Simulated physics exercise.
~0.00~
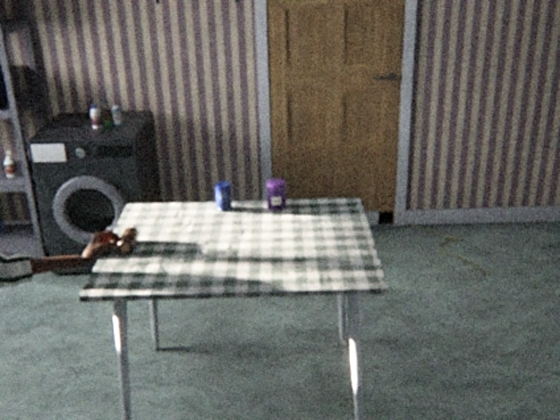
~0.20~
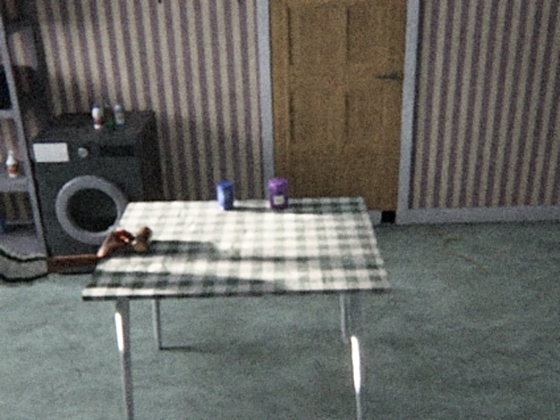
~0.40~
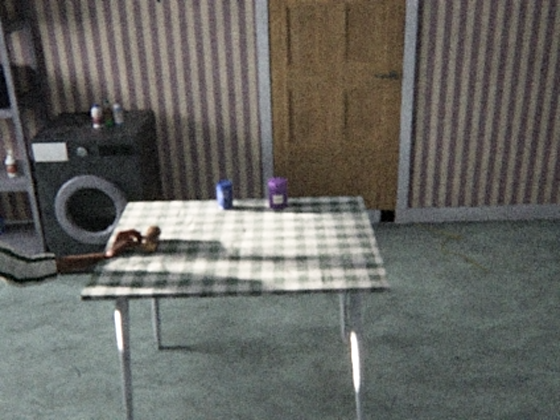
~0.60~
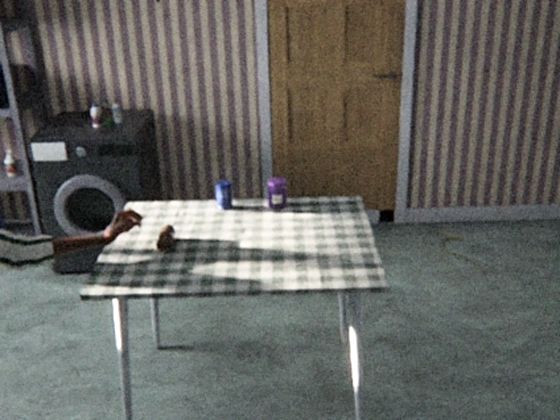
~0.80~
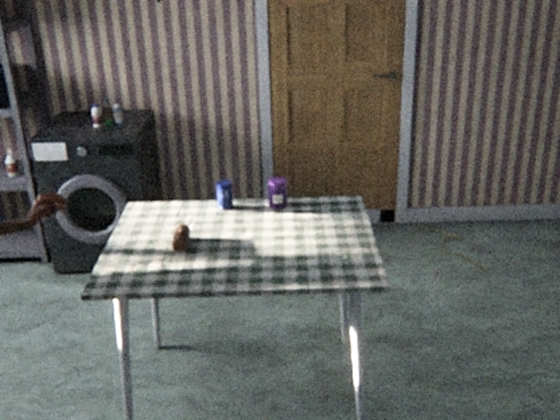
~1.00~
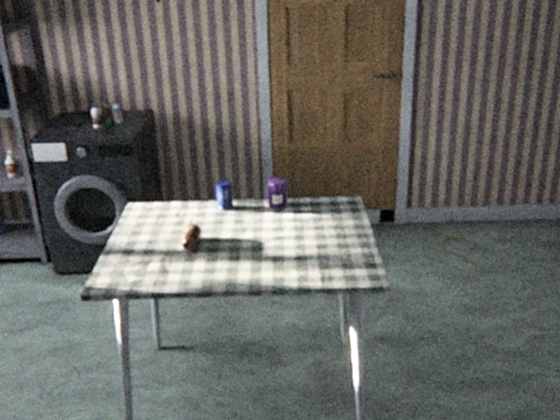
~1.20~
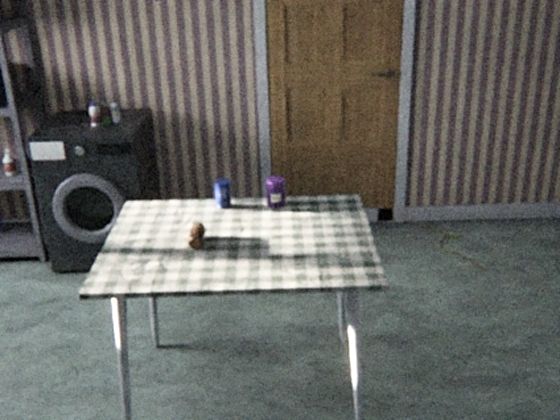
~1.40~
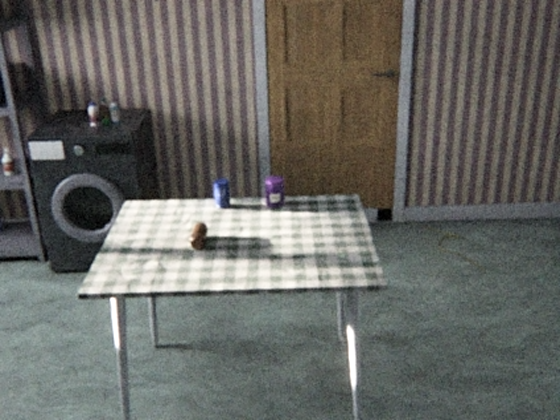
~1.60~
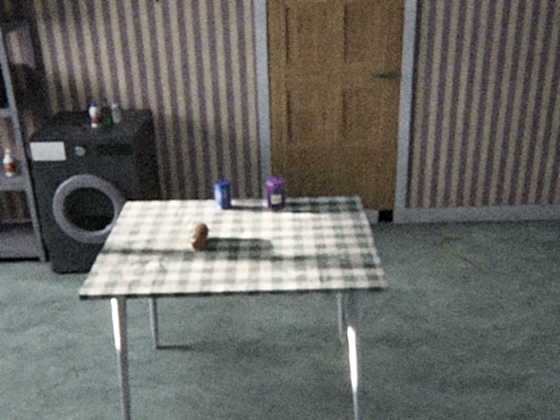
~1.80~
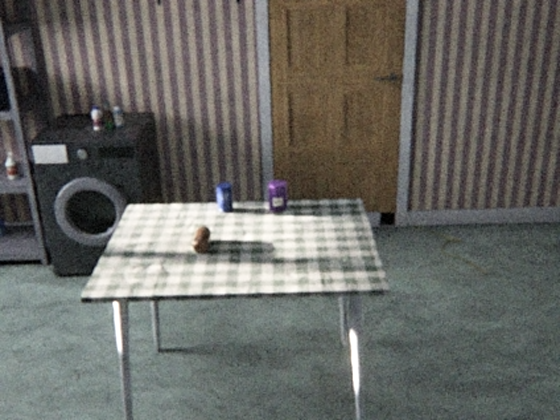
In a room with striped wallpaper, a hand reaching in from the left nudged a small brown can on its side across a checked table, then let go and withdrew as it rolled a little farther right and stopped, still on the table.
